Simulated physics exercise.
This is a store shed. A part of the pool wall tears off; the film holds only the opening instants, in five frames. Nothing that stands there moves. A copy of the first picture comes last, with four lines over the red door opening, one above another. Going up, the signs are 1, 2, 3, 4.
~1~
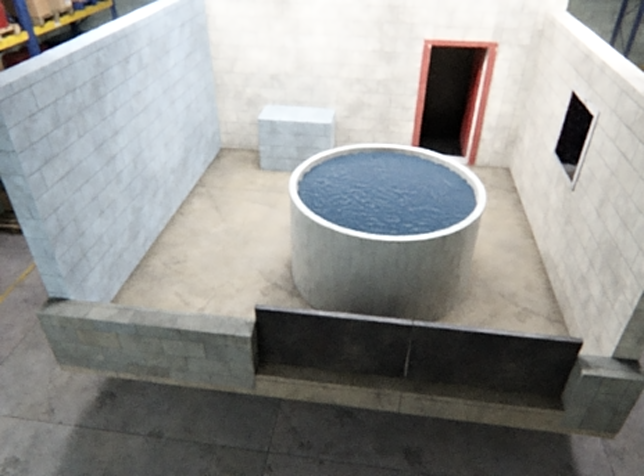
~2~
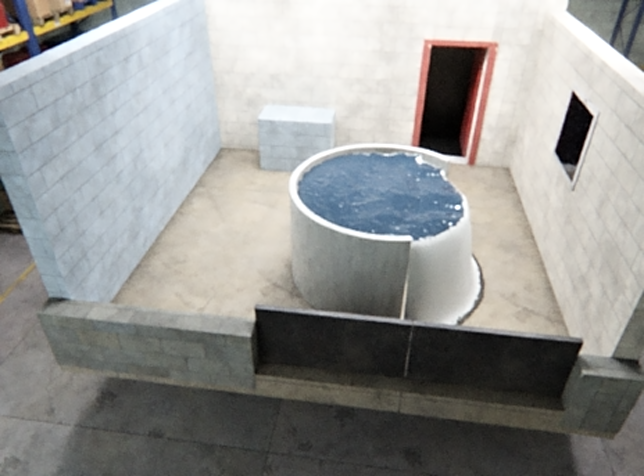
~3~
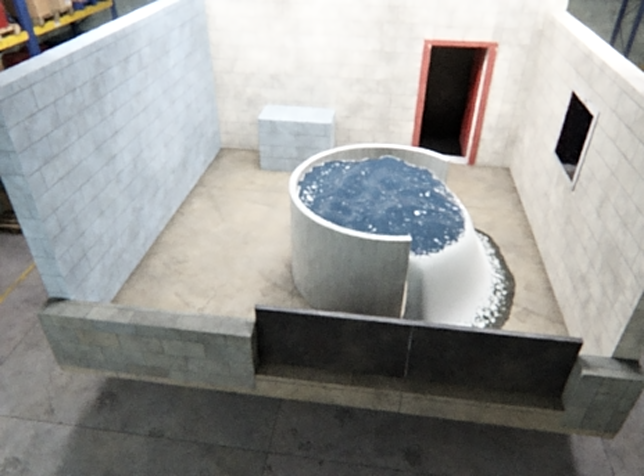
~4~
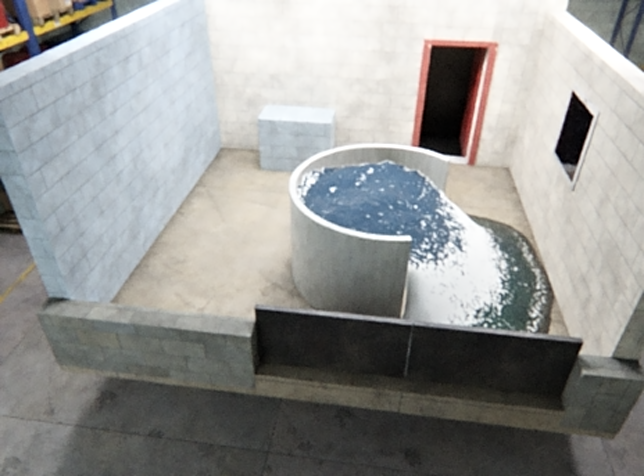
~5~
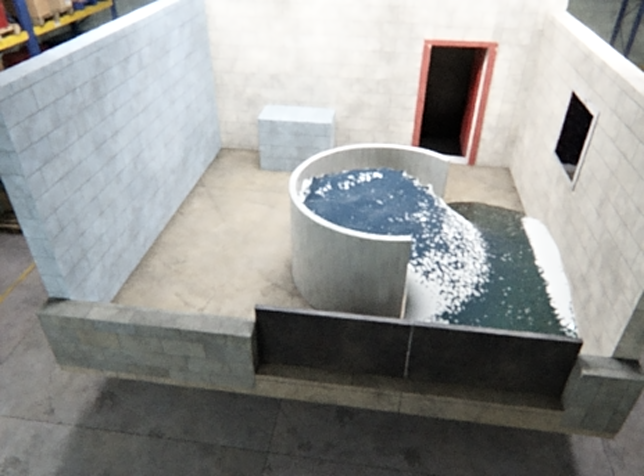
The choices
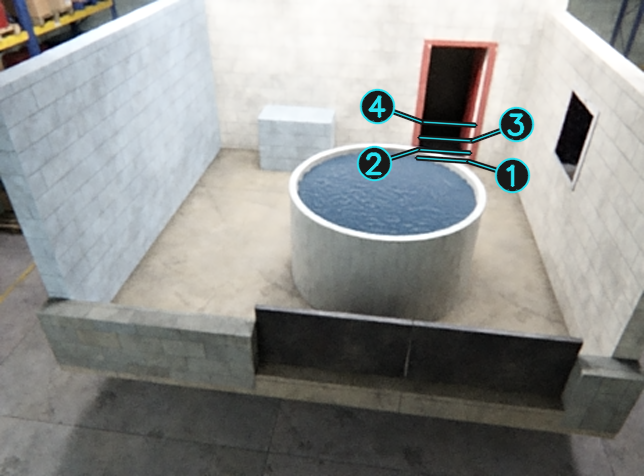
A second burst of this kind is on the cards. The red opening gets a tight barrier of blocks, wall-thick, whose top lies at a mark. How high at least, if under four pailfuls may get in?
Go for 3.
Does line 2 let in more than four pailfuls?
Yes, it does.
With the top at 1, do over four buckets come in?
Yes, that goes wrong.
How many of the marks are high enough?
Two.
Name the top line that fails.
2 it is.
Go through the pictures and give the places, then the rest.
Water in the pool at rest, its middle at (385, 191); foot of the red doorway at (442, 163); shut gate at (411, 332), in the first frame.
Front seen at (444, 268), 3 % of the ground wet, in the second frame.
Front seen at (492, 255), 8 % of the ground wet, in the third frame.
Front seen at (517, 234), 17 % of the ground wet, in the fourth frame.
Front seen at (527, 216), 23 % of the ground wet, in the fifth frame.
On the marked copy, 1 at (442, 159); 2 at (443, 151); 3 at (445, 139); 4 at (448, 123); from the bottom up 1, 2, 3, 4.
With 1, dozens of bucketfuls pour in.
With 2, about 10 bucketfuls get in.
With 3, nothing gets over.
With 4, nothing gets over.
